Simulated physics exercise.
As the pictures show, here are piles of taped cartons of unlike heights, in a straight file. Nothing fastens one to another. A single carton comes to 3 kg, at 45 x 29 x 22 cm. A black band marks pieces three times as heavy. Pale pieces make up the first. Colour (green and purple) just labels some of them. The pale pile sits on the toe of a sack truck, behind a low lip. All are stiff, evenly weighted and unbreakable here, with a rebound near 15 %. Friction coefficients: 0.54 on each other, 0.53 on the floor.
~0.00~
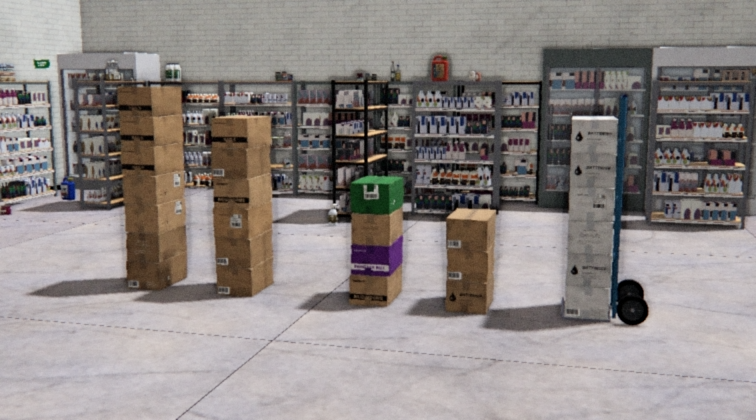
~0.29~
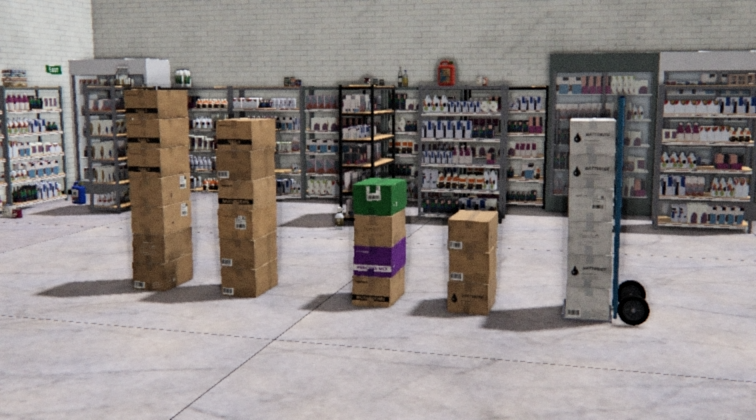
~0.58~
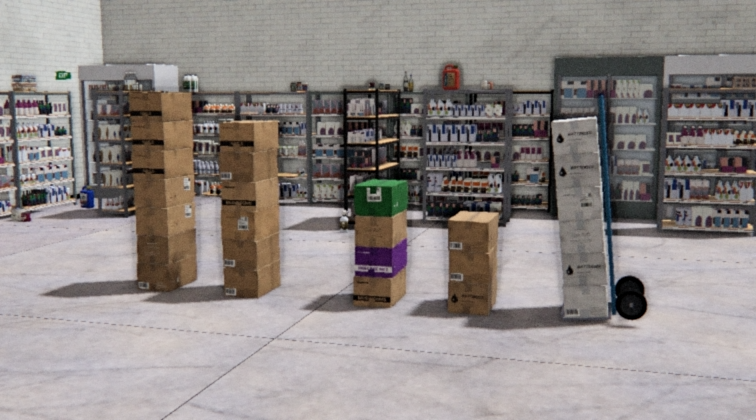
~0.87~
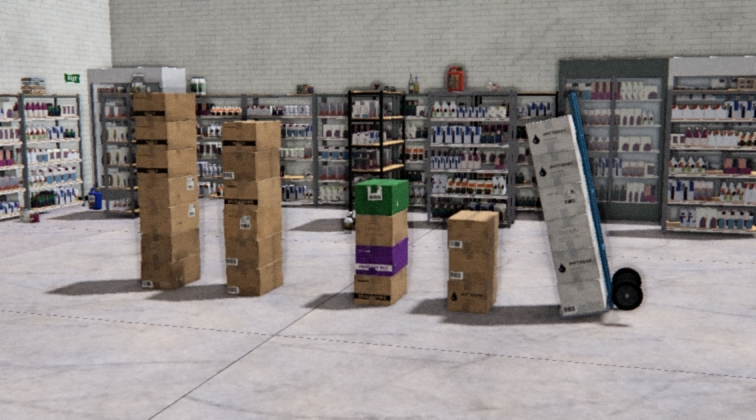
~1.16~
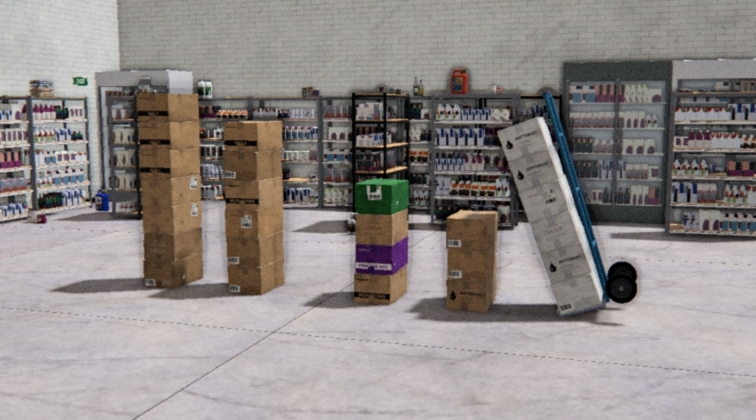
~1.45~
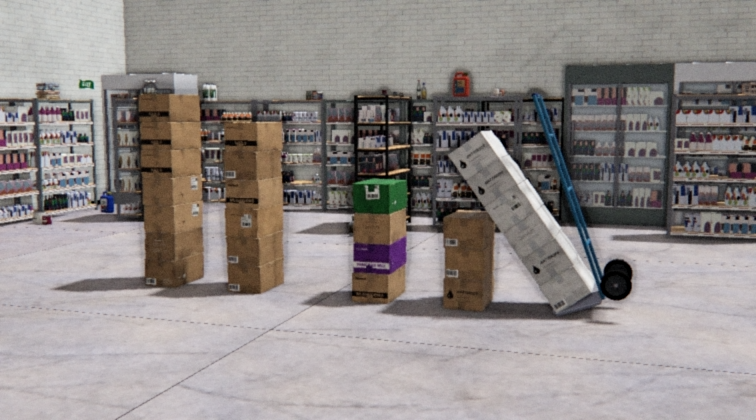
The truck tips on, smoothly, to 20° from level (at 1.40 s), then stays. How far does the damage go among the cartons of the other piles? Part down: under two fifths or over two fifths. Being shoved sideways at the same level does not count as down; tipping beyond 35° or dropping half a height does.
Ending down: Less than two fifths.
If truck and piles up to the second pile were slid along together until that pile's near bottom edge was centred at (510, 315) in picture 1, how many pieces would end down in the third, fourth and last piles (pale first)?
Then third 0, fourth 0, last 0.
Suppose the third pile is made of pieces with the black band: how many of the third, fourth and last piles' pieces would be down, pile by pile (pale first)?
Then third 0, fourth 0, last 0.
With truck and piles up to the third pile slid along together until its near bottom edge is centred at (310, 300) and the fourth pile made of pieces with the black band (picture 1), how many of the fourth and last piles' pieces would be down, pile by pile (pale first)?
In that case fourth 0, last 0.
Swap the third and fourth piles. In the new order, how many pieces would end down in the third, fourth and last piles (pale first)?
In that case third 0, fourth 0, last 0.
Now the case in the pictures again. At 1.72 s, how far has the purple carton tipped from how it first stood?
About 0°.
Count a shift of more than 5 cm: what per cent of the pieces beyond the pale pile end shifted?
It is 20 per cent.
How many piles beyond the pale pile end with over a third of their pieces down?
The count is 0.
By 1.52 s, 6 of the pale pile down; none of the 20 other cartons down.
By 1.72 s, 5 of the pale pile down; none of the 20 other cartons down, 2 disturbed.
By 1.92 s, 6 of the pale pile down; none of the 20 other cartons down, 7 disturbed; green carton tilted 4°; purple carton tilted 4°.
By 2.16 s, 6 of the pale pile down; none of the 20 other cartons down, 4 disturbed; green carton moved 53 mm.
When it is over (2.7 s), 6 of the pale pile down; none of the 20 other cartons down, 5 disturbed; green carton moved 11 cm; purple carton unmoved. That is 0 per cent. In pixels of the last frame, middles, green carton near (366, 195), purple carton near (379, 253).
